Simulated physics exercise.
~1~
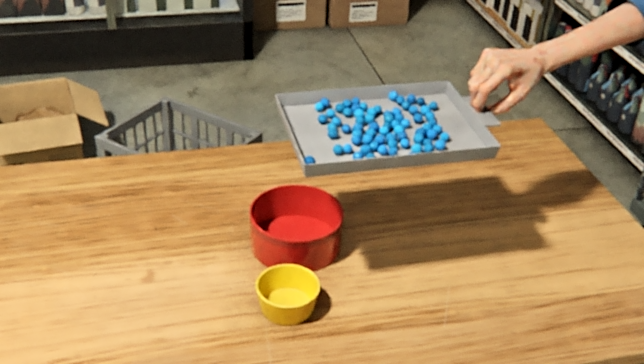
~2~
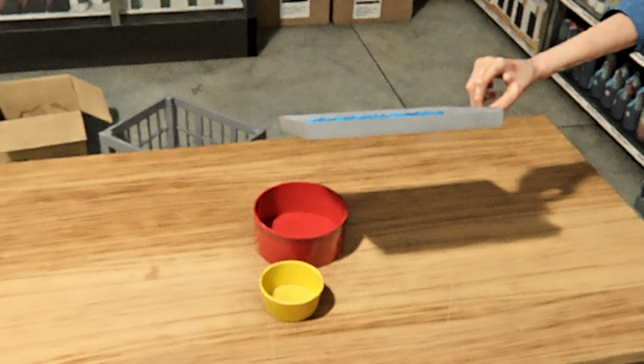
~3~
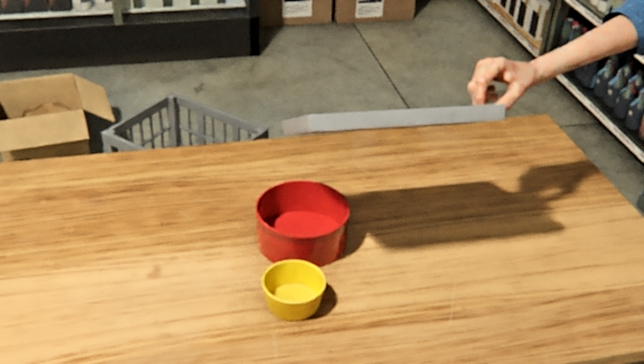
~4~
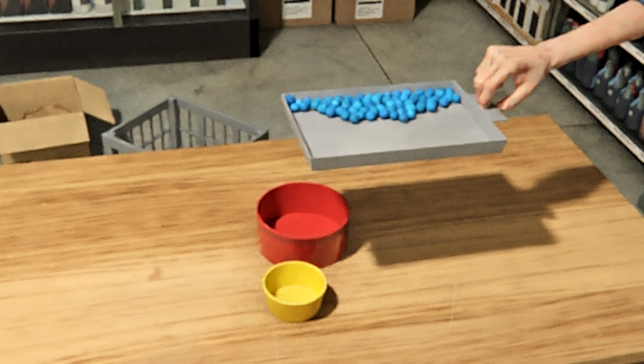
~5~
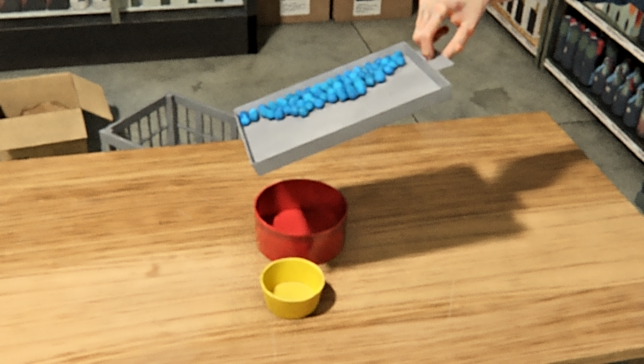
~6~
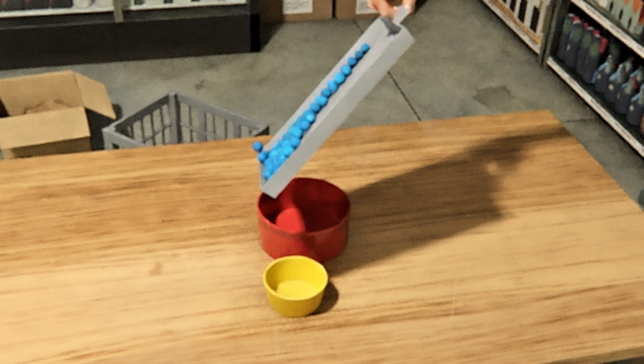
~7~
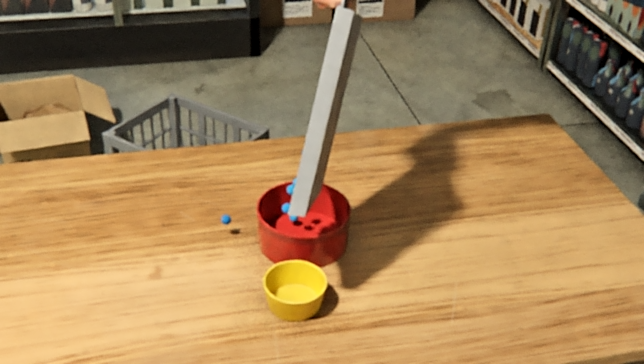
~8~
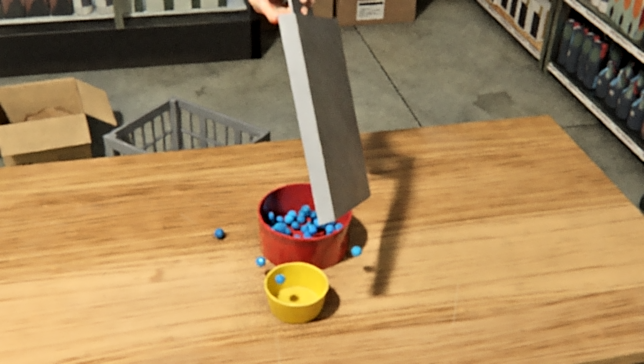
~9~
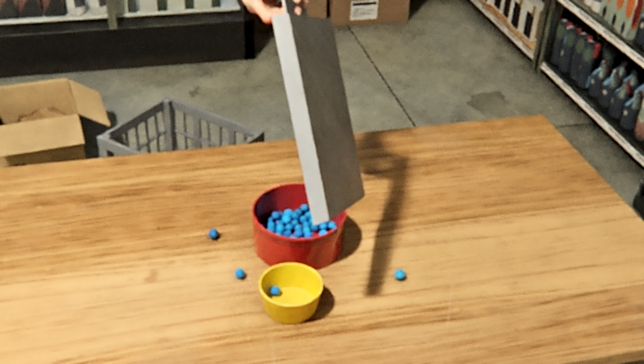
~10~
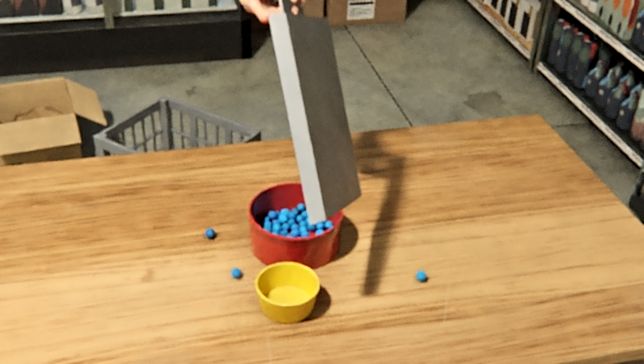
The video shows a hand tilting a gray tray of small blue balls back and level again, then tipping it steeply left over a red pot on a wooden table; most balls land in the pot, a few scatter on the table, and the yellow dish ends up empty.
